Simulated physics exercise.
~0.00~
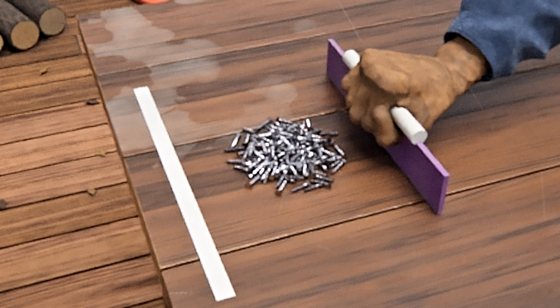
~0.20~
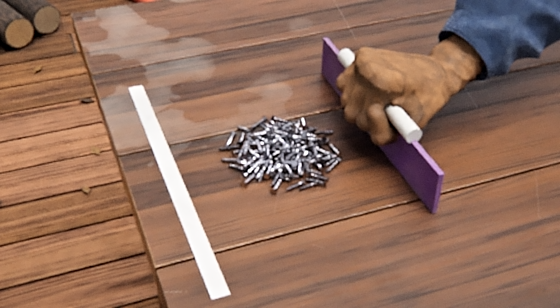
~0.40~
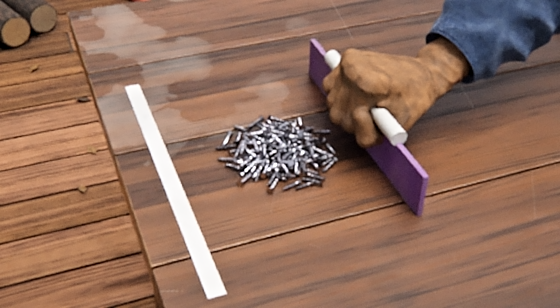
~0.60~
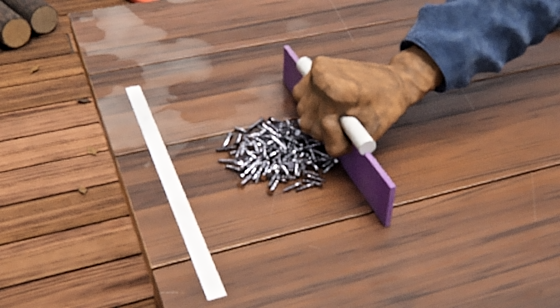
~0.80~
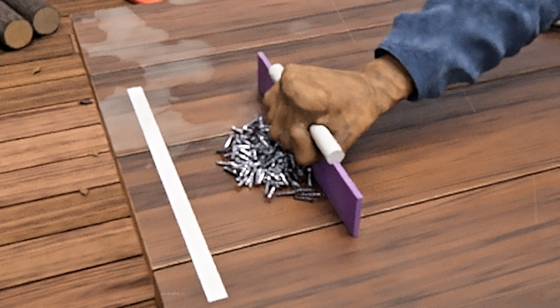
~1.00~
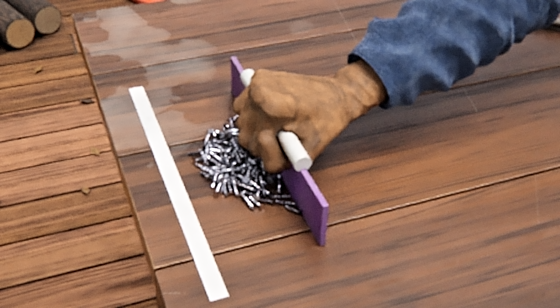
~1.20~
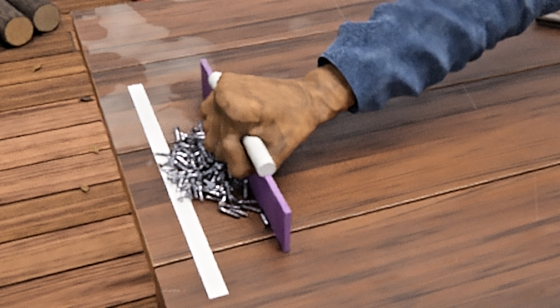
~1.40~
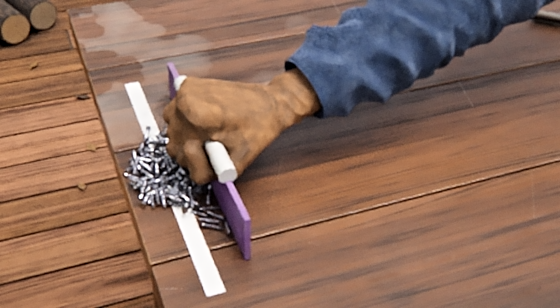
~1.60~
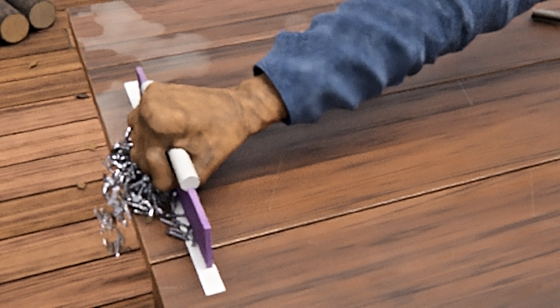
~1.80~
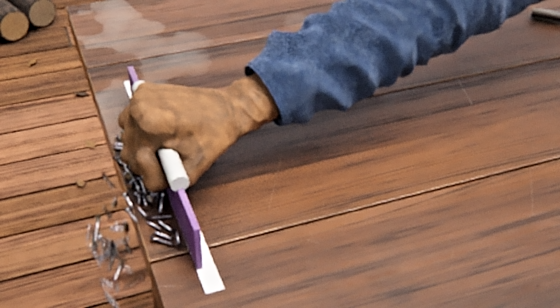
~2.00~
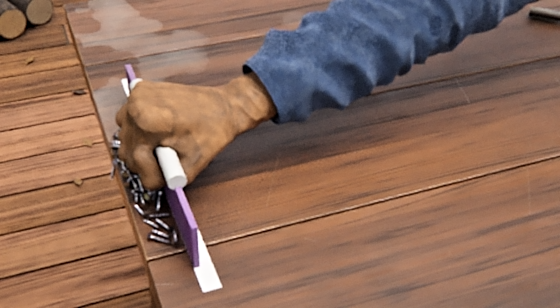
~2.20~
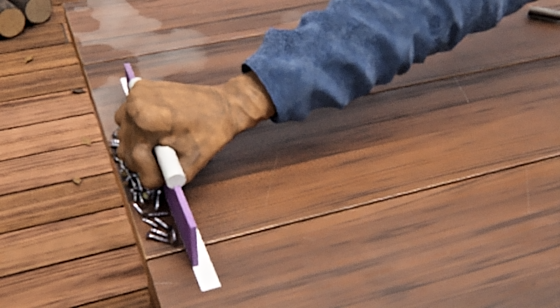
On a wooden table, a hand scrapes small metallic pieces left to white tape, spilling some over the edge.
